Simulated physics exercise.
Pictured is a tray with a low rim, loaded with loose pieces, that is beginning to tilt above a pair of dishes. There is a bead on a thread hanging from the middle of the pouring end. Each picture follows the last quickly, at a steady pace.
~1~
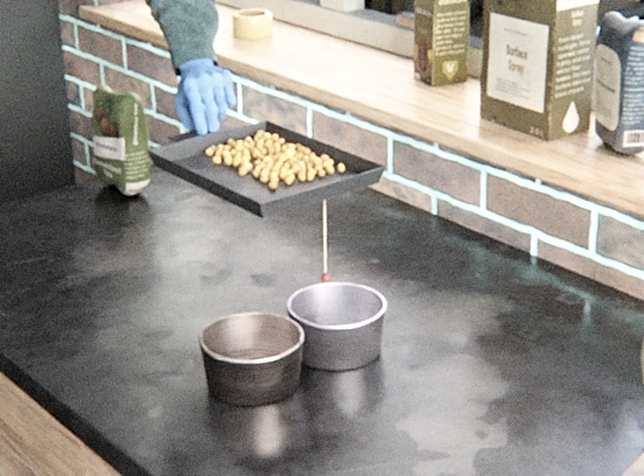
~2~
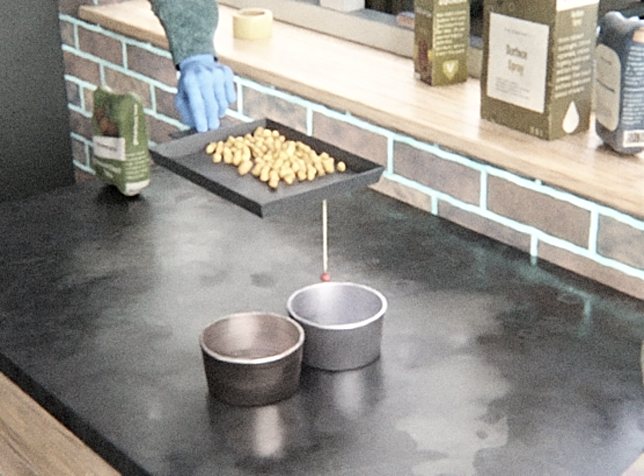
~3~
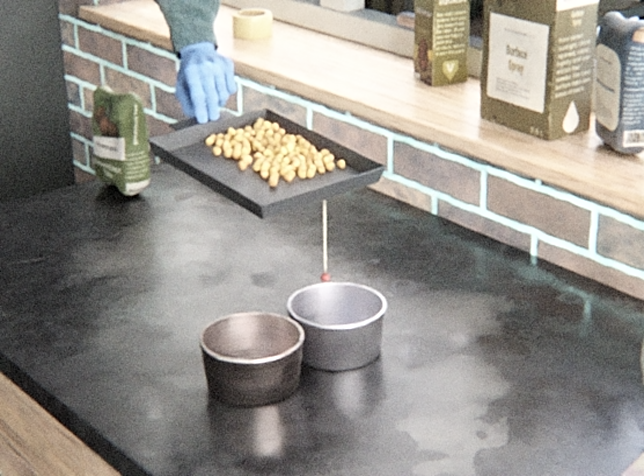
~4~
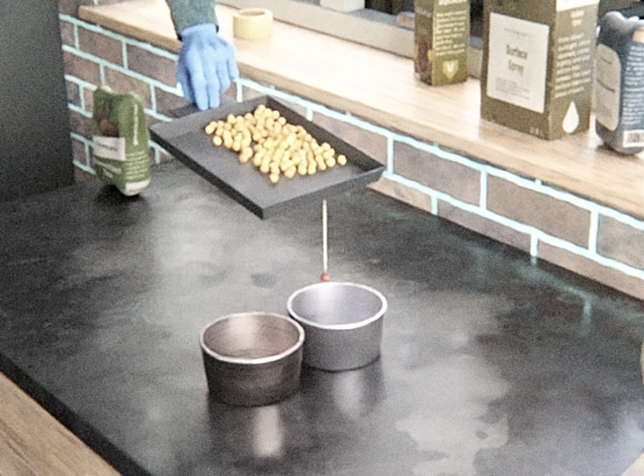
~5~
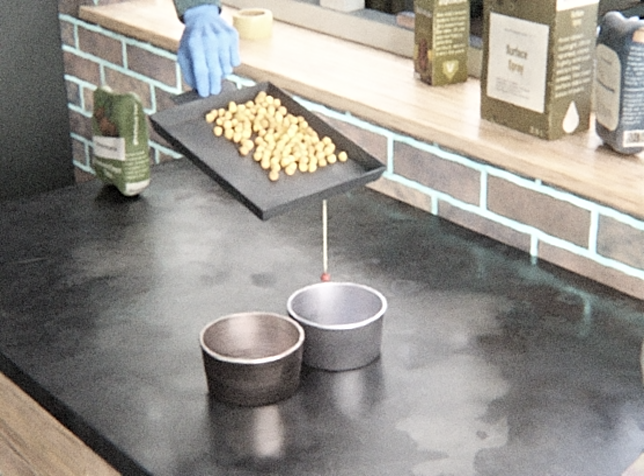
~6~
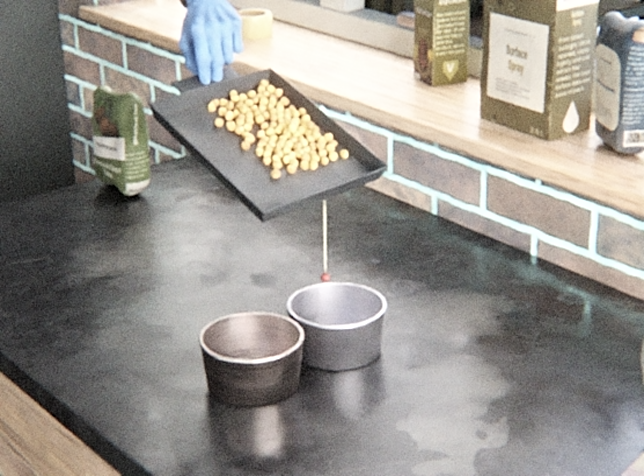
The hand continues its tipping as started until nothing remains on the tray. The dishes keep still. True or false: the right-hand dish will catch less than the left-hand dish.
False, the right-hand dish catches more.
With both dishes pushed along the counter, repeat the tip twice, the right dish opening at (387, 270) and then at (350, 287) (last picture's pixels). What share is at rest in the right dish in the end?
It would be near 0 per cent first and near 20 per cent second.
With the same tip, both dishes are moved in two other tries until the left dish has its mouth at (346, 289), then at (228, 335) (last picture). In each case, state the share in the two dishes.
30 %, 60 %.
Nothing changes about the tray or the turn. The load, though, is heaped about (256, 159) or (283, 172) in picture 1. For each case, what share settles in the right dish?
The first start gives 60 percent and the second 50 percent.
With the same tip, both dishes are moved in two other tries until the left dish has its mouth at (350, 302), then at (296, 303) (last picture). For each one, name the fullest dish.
The dish to the left, then the dish to the left.
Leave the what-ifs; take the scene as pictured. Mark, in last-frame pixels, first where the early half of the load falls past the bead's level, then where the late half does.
The leading part at (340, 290), the rest of it at (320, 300).
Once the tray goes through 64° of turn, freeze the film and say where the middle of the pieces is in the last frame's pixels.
Look close to (316, 188) in the last picture.
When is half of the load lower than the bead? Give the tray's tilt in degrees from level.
Tilt: Around 105 degrees.
Soon after the last picture, tray tipped steeply; most on the tray; a stray few in the right dish; a stray few outside both; a small part in the air.
A little later, tray tipped past a quarter turn; about a third on the tray; a stray few in the left dish; about a quarter in the right dish; a small part outside both; about a third in the air.
Later still, tray tipped past a quarter turn; a small part in the left dish; about two thirds in the right dish; about a quarter outside both; a stray few in the air.
At rest, tray tipped past a quarter turn; a small part in the left dish; about two thirds in the right dish; about a quarter outside both; a stray few in the air.
